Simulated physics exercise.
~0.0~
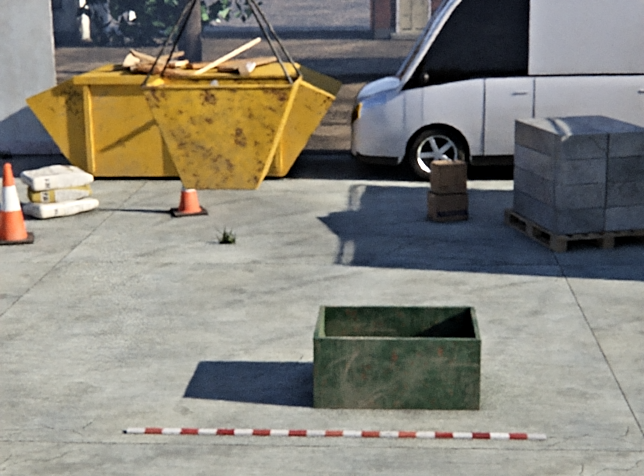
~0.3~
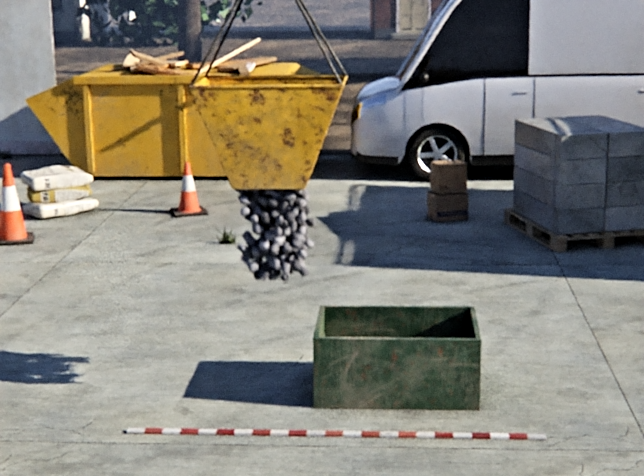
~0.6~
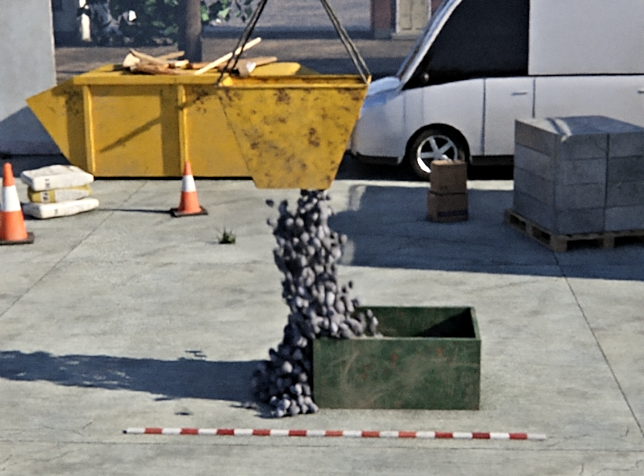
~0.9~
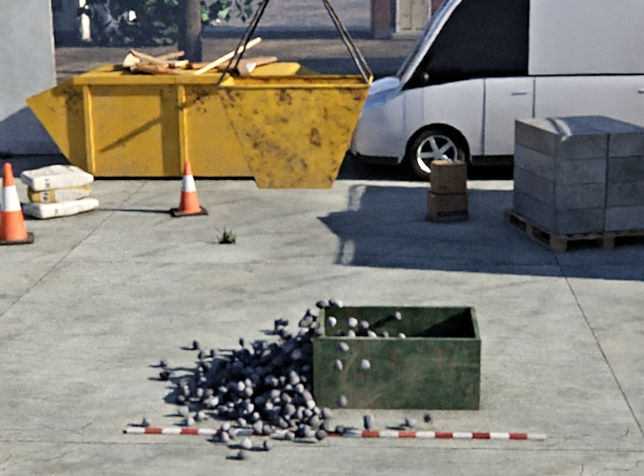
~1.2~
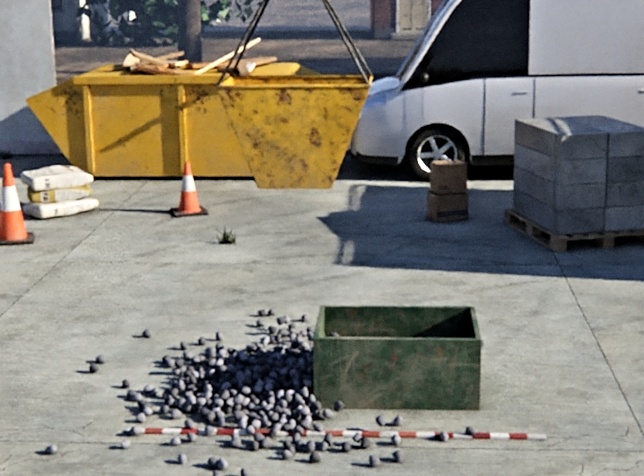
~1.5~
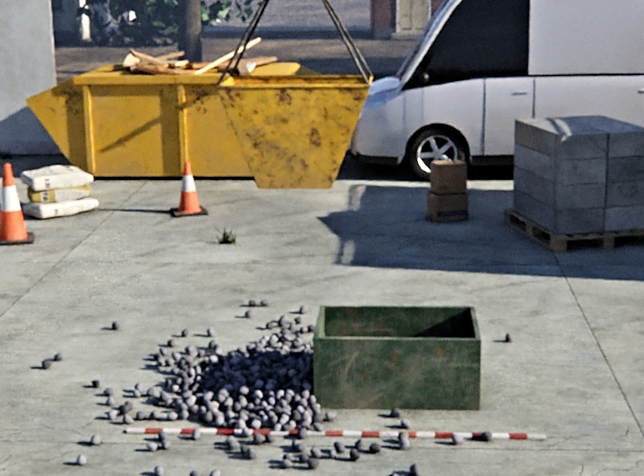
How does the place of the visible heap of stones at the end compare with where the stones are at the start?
At the start the stones are out of sight up in the hanging yellow skip. By the end the visible heap lies lower down on the concrete, against the left side of the green bin.
